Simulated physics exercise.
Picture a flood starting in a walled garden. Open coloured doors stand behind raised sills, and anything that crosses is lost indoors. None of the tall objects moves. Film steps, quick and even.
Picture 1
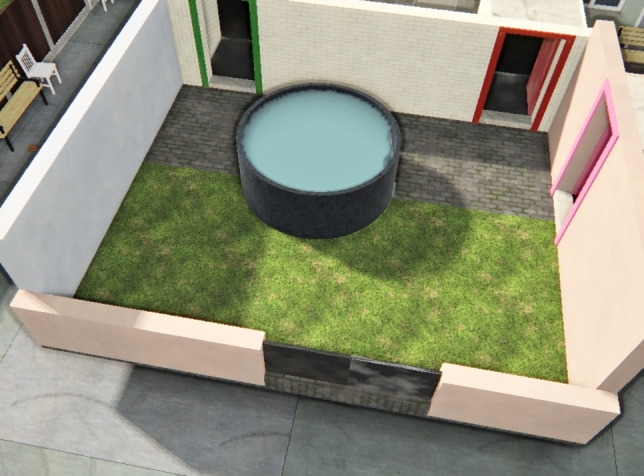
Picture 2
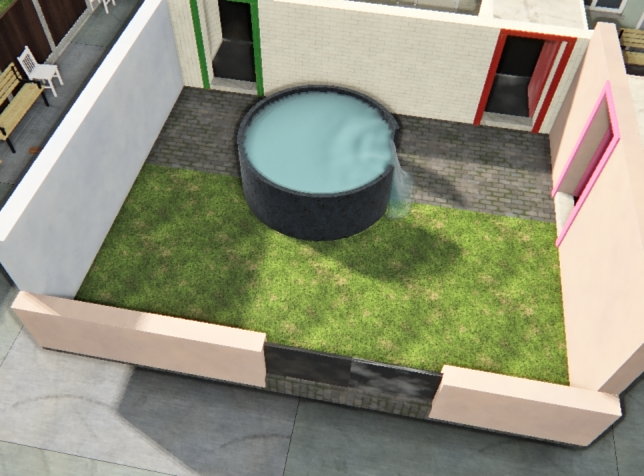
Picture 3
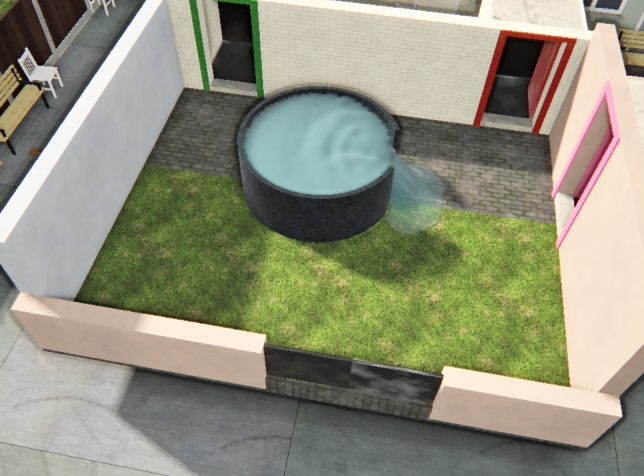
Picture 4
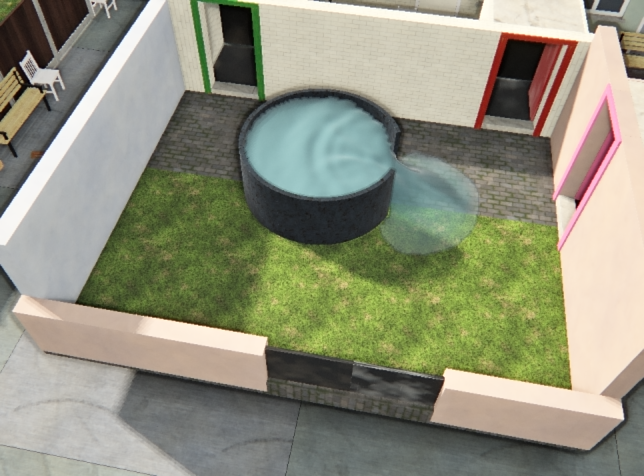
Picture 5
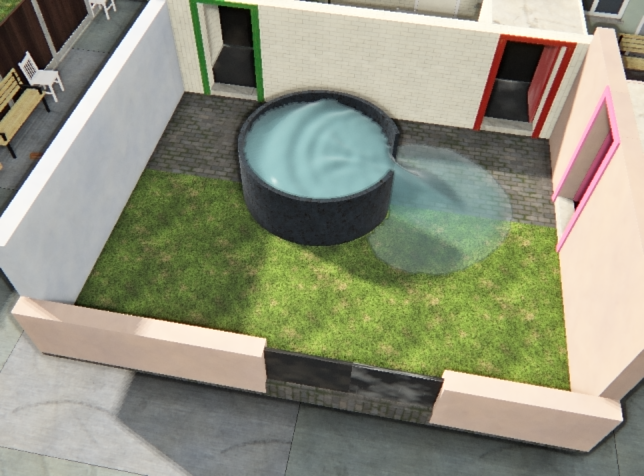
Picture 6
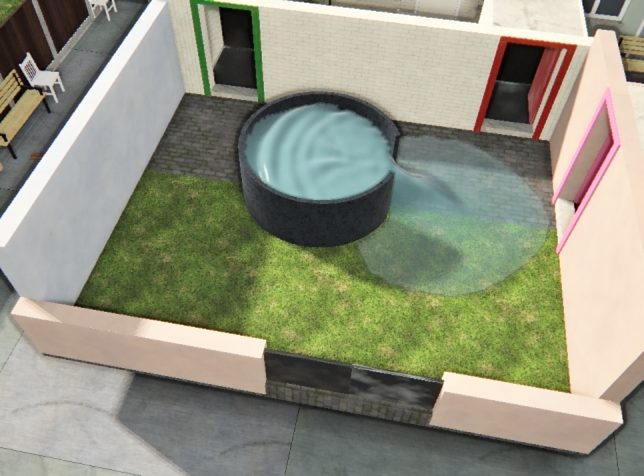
A round, dark-walled pool sat full and still in a walled garden, then water poured through a gap on its right side and spread in a widening sheet over the paving and grass.
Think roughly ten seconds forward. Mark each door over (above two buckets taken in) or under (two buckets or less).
Pink door: Over. Green door: Under. Red door: Over.
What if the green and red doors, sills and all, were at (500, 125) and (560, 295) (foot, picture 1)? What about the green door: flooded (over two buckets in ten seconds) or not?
Looking at it, the green one overshoots.
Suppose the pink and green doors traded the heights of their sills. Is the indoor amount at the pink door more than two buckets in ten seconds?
Then: The pink one exceeds the limit.
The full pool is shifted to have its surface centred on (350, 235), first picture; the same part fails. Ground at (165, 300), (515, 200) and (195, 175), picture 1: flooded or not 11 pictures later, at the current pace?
The three spots read left dry, swamped, left dry.
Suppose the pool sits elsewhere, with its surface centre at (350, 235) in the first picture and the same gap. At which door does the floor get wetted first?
The pink-painted one.
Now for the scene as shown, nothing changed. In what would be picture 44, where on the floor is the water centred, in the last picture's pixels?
(386, 222).
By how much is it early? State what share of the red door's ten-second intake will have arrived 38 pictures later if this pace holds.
Roughly 90 per cent.
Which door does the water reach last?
That would be the green door.
A moment on, water covers 35 % of the floor; the pink door over two buckets in, the green door not reached, the red door wet at the sill, nothing in.
Next, water covers 40 % of the floor; the pink door far over two buckets in, the green door not reached, the red door over two buckets in.
Then, water covers 50 % of the floor; the pink door far over two buckets in, the green door not reached, the red door far over two buckets in.
Later, water covers 75 % of the floor; the pink door far over two buckets in, the green door wet at the sill, nothing in, the red door far over two buckets in.
In the end, water covers 100 % of the floor; the pink door far over two buckets in, the green door wet at the sill, nothing in, the red door far over two buckets in.
